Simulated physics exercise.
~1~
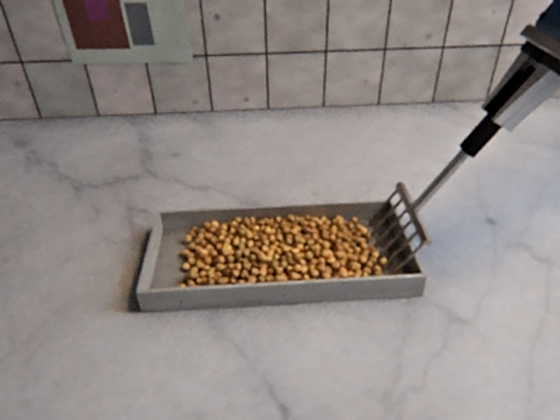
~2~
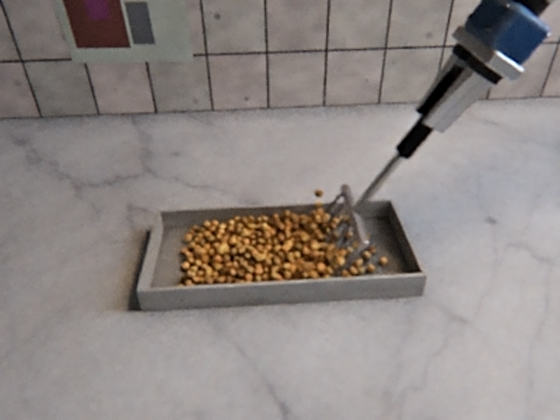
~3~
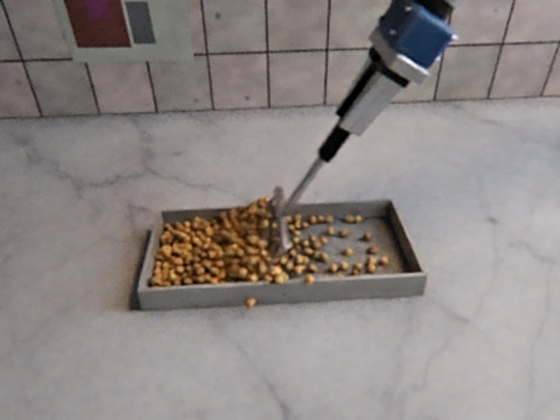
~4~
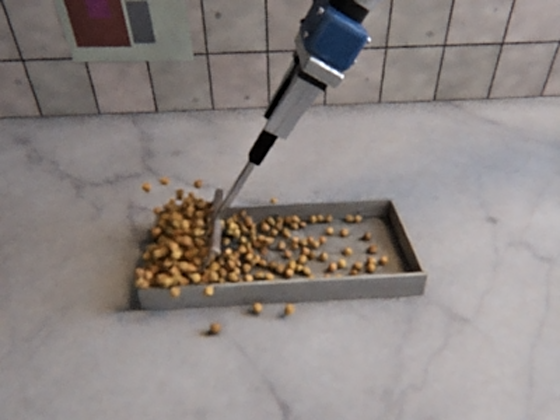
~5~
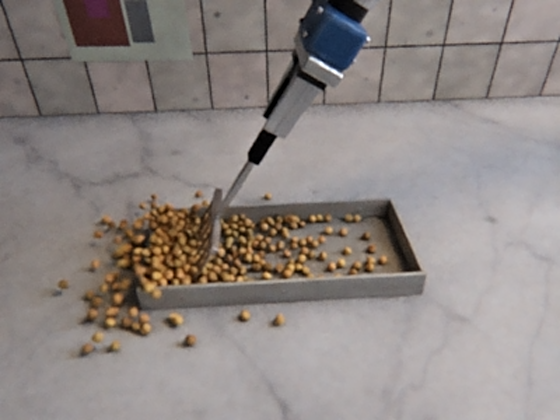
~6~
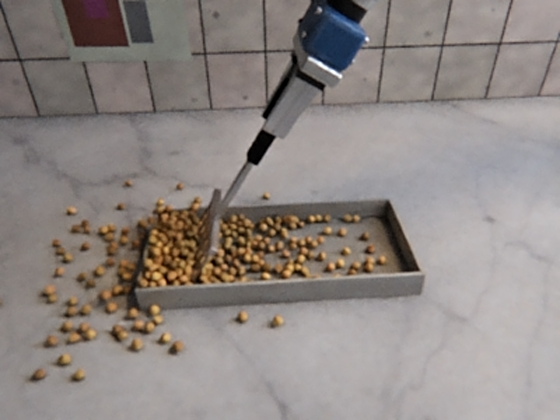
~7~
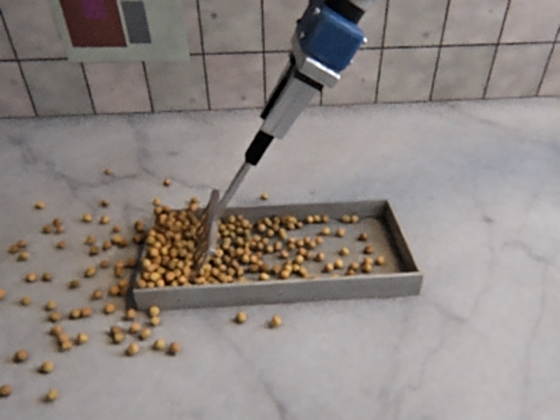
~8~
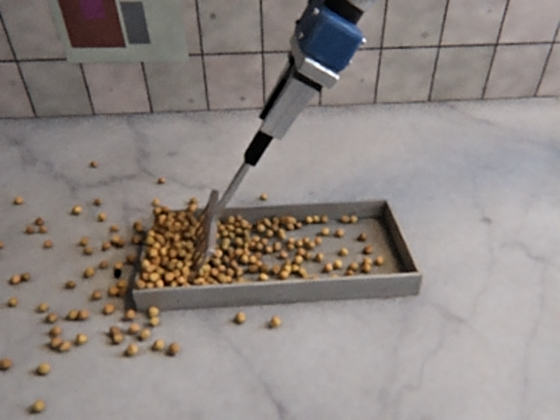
A robot arm holding a rake drags it leftward through a shallow grey tin of dried chickpeas, heaping them against the left end until many spill over and scatter across the marble table top, then stays still in the tin with most chickpeas still inside.
